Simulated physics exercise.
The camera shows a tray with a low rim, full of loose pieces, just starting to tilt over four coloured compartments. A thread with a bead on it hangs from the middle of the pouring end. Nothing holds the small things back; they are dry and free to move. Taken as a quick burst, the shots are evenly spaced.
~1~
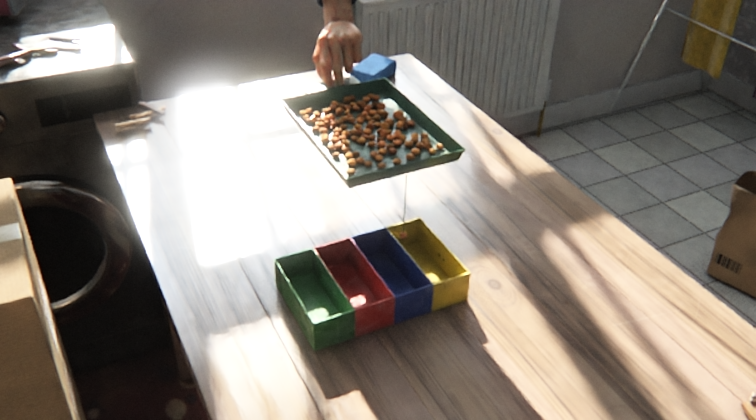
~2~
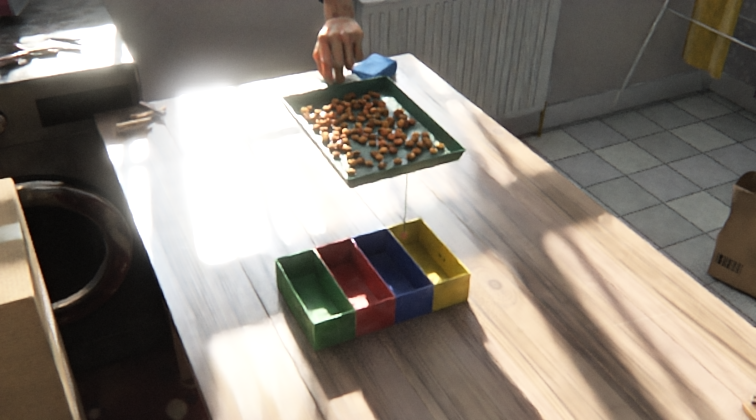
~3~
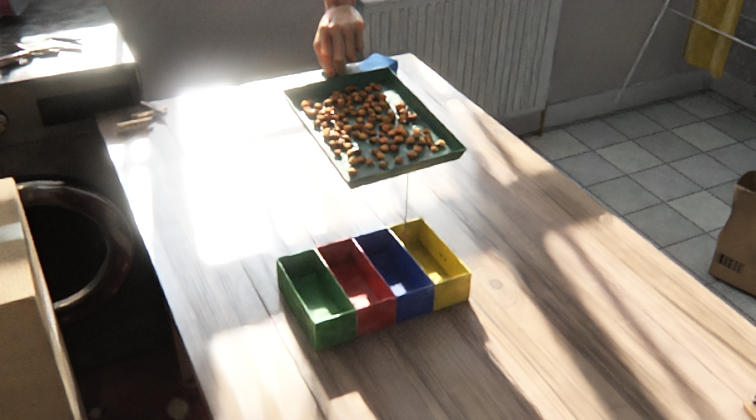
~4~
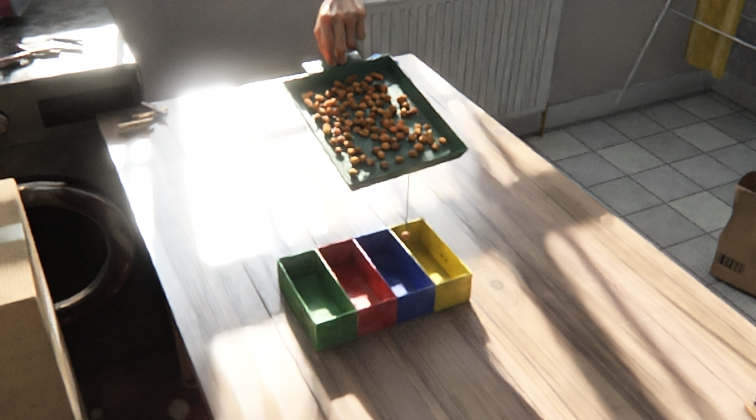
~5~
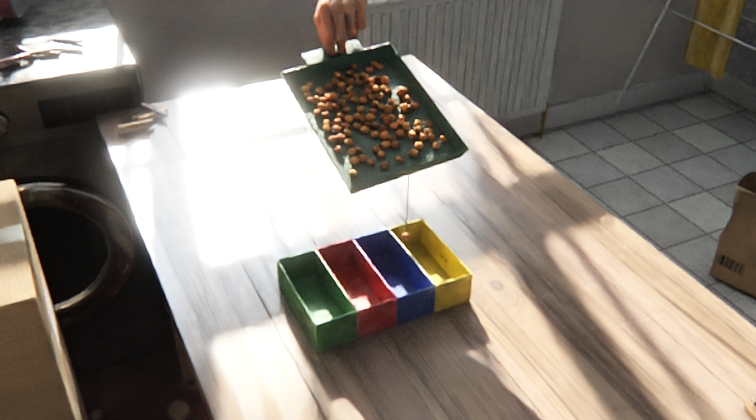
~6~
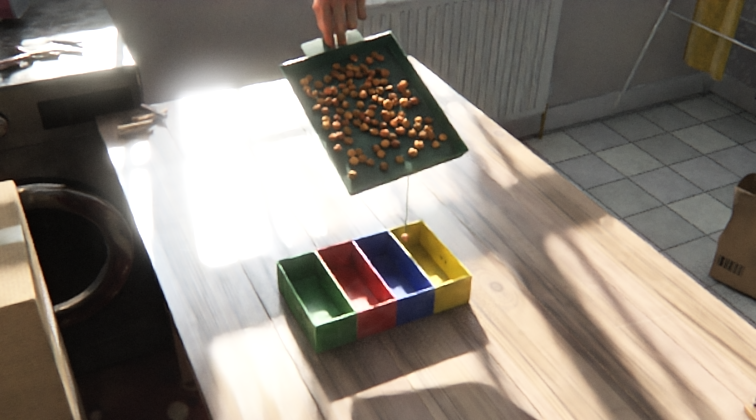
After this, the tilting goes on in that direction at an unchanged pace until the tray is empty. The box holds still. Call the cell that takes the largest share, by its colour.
Most goes to the red cell.
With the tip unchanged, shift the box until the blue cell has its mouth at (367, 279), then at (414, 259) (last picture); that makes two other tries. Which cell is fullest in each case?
Case A: The blue cell; case B: That red cell.
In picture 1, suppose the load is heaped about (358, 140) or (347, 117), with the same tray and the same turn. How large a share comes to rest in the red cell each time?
Near 70 and 60 percent respectively.
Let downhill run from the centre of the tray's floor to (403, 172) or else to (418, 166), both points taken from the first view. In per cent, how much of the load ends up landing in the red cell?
Respectively 20 and 0 in a hundred.
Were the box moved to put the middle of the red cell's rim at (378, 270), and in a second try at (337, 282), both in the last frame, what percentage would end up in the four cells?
Result: 100 % and 100 %.
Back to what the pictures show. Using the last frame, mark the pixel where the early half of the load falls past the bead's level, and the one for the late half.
First part (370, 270), rest (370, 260).
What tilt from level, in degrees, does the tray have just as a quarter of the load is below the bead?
It's turned some 80 degrees by then.
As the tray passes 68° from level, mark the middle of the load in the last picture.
The load is centred near (375, 185).
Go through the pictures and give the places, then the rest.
In the first picture, corners of the pouring end at (349, 175) and (459, 148), level; middle of the load at (370, 127), bits of cat kibble; bead on its thread at (403, 235); green cell at (334, 328); red cell at (375, 314); blue cell at (414, 301); yellow cell at (451, 289).
In the second picture, corners of the pouring end at (350, 176) and (460, 148), level; middle of the load at (371, 126).
In the third picture, corners of the pouring end at (351, 177) and (461, 147), tipped barely, lowest at the left corner; middle of the load at (372, 121).
In the fourth picture, corners of the pouring end at (352, 180) and (462, 147), tipped a little, lowest at the left corner; middle of the load at (373, 116).
In the fifth picture, corners of the pouring end at (352, 184) and (463, 147), tipped clearly, lowest at the left corner; middle of the load at (373, 112).
In the sixth picture, corners of the pouring end at (351, 188) and (463, 148), tipped clearly, lowest at the left corner; middle of the load at (373, 107); green cell at (336, 330); red cell at (377, 317); blue cell at (415, 304); yellow cell at (453, 292).
Soon after the last picture, tray tipped steeply; most on the tray; a stray few in the red cell; a small part falling or outside the box.
A little later, tray tipped past a quarter turn; a stray few on the tray; about half in the red cell; about a quarter in the blue cell; a stray few in the yellow cell; a stray few in the green cell; about a quarter falling or outside the box.
Later still, tray tipped past a quarter turn; about two thirds in the red cell; about a third in the blue cell; a small part in the yellow cell; a stray few in the green cell; a stray few falling or outside the box.
At rest, tray tipped past a quarter turn; about two thirds in the red cell; about a third in the blue cell; a small part in the yellow cell; a stray few in the green cell; a stray few outside the box.
